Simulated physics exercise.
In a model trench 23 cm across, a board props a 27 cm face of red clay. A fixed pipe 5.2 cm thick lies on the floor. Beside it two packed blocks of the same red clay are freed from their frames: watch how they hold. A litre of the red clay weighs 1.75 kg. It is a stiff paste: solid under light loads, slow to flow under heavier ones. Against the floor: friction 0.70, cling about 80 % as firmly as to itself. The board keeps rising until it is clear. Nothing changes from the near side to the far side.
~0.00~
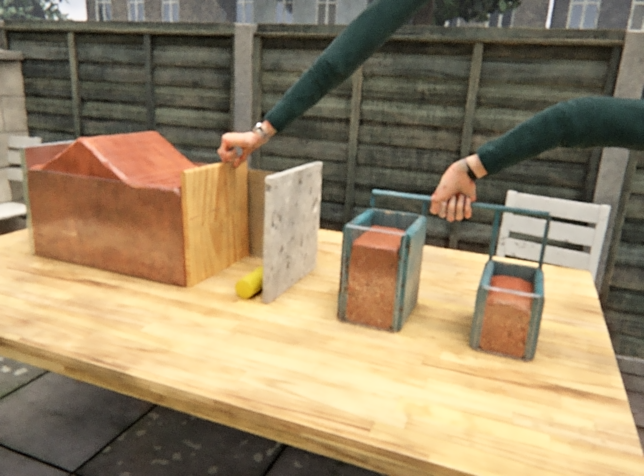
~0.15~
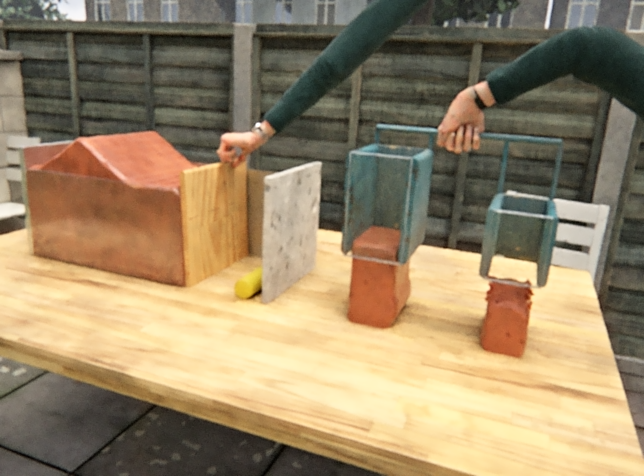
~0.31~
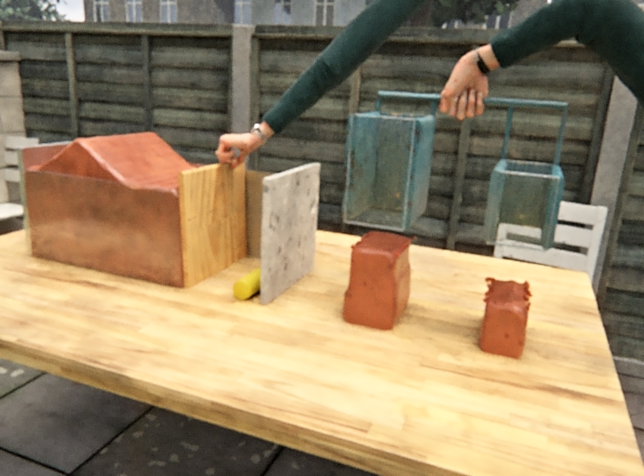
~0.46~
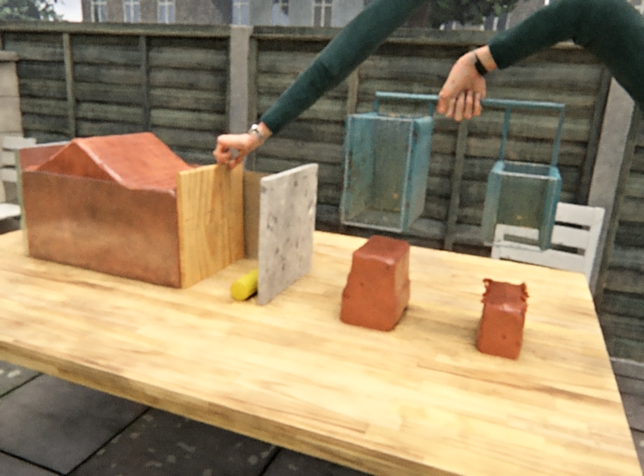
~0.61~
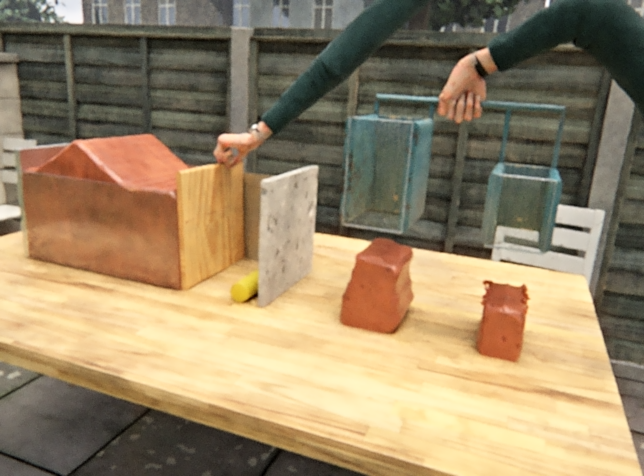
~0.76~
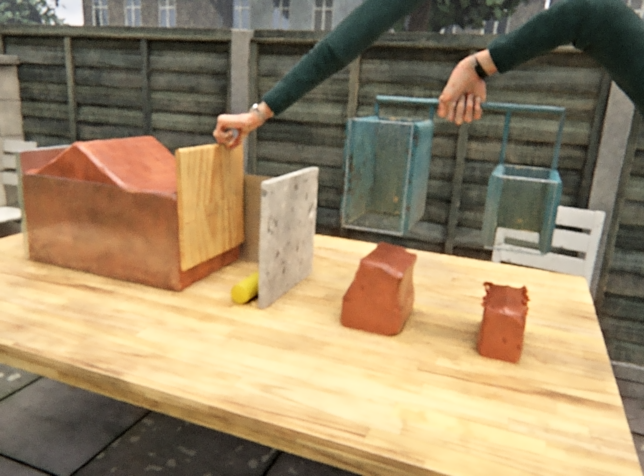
To begin with, one hand grips a wooden board beside a mass of red clay while another lifts two joined bluish boxes off two red blocks. The larger block then slumps and bulges low on its right, while the smaller barely changes. Lastly, the first hand raises the board slightly.
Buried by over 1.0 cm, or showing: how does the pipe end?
It is left visible.
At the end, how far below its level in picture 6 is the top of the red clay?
Roughly 5.5 cm.
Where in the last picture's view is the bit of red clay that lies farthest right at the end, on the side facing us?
Near (211, 296).
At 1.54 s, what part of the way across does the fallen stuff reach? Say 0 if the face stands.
Near 14 %.
By 0.99 s, the face still stands and nothing lies on the pipe.
By 1.27 s, the face still stands and nothing lies on the pipe.
By 1.54 s, the fallen stuff reaches 13 % of the way across and nothing lies on the pipe.
By 1.82 s, the fallen stuff reaches 34 % of the way across and nothing lies on the pipe.
By 2.16 s, at the end, the fallen stuff reaches 41 % of the way across and nothing lies on the pipe.
